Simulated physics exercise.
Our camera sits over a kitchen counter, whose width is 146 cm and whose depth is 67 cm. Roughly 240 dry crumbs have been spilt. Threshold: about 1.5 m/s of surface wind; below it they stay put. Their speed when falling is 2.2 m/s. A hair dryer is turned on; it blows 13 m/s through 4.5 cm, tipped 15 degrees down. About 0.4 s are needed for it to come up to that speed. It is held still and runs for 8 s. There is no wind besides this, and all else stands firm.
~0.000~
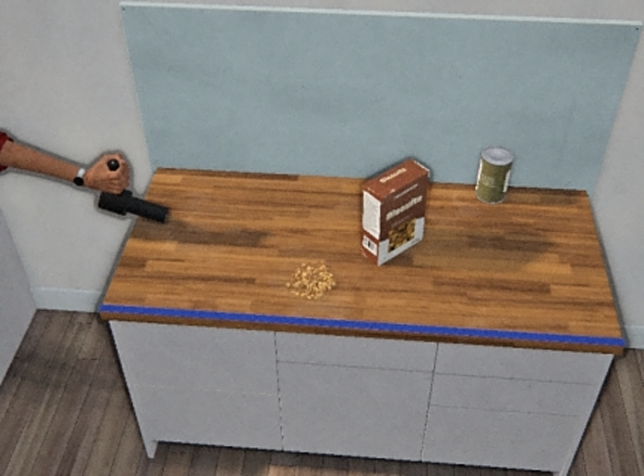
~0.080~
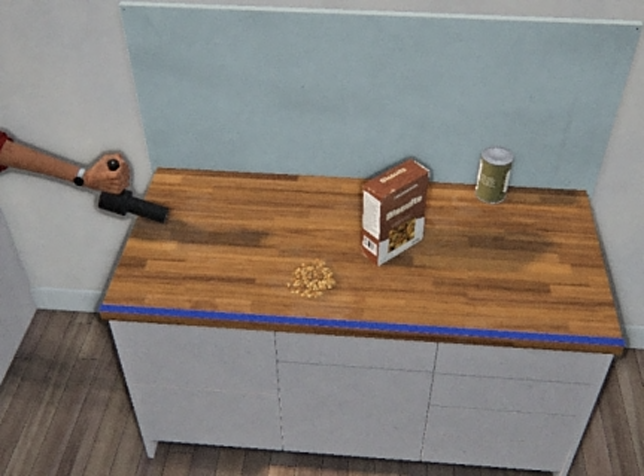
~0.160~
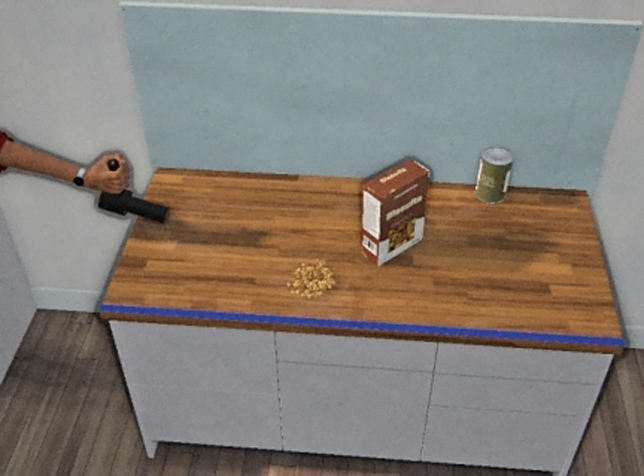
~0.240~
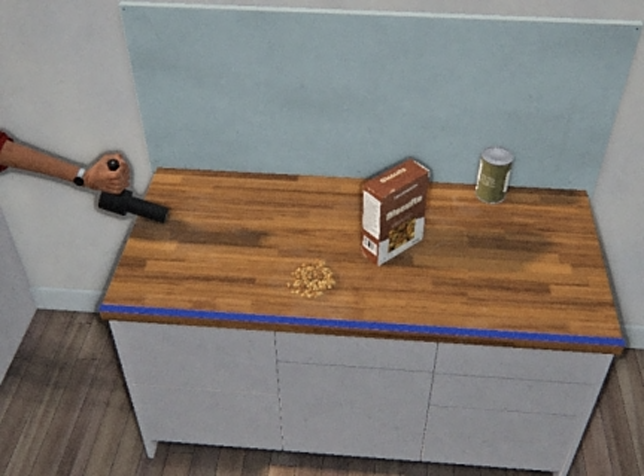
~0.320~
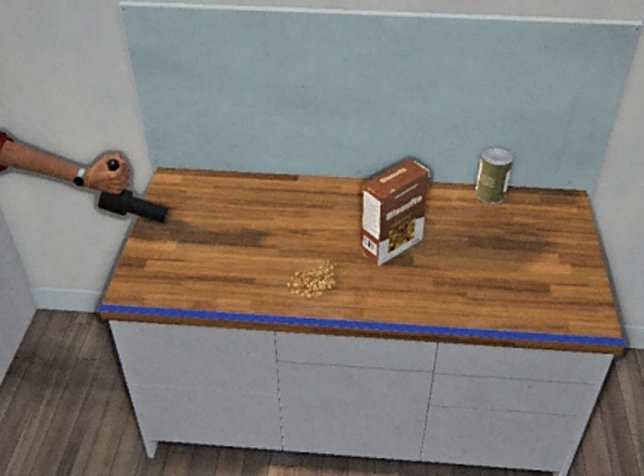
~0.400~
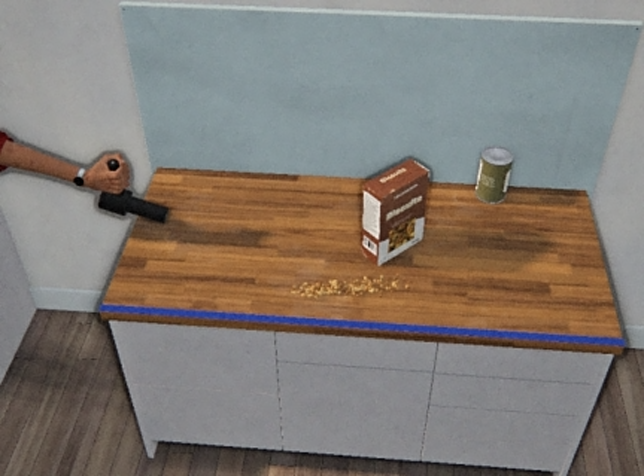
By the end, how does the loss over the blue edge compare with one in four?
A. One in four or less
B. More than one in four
(B) More than one in four.
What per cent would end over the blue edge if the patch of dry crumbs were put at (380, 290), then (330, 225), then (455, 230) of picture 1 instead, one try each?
80 %, 0 %, 0 %.
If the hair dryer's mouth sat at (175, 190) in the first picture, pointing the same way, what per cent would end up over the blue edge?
80 %.
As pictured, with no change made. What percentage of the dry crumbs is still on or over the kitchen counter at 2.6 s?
Around 0 in a hundred.
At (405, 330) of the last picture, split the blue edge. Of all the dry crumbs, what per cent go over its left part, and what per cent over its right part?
My take is close to 10 percent on the left side and near 80 percent on the right.
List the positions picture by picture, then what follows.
In the first picture, the middle of the dry crumbs is near (315, 279), none has stirred yet and the mouth of the hair dryer is at (166, 216).
In the second picture, the middle of the dry crumbs is near (315, 277), none has stirred yet and the blue edge is centred on (356, 328).
In the third picture, the middle of the dry crumbs is near (315, 277), none has stirred yet, the top of a carton is at (397, 177) and the top of a tin is at (498, 155).
In the fourth picture, the middle of the dry crumbs is near (315, 277) and none has stirred yet.
In the fifth picture, the middle of the dry crumbs is near (316, 281), the farthest in sight from the hair dryer is at (334, 283) and about 10 % have left their places.
In the sixth picture, the middle of the dry crumbs is near (339, 288), the farthest in sight from the hair dryer is at (415, 285) and about 80 % have left their places.
After 1.6 s the count stands so, 93 % are over the blue edge.
After 2.6 s the count stands so, 93 % are over the blue edge.
After 4.4 s the count stands so, 93 % are over the blue edge.
After 8.0 s, at the end, 93 % are over the blue edge.
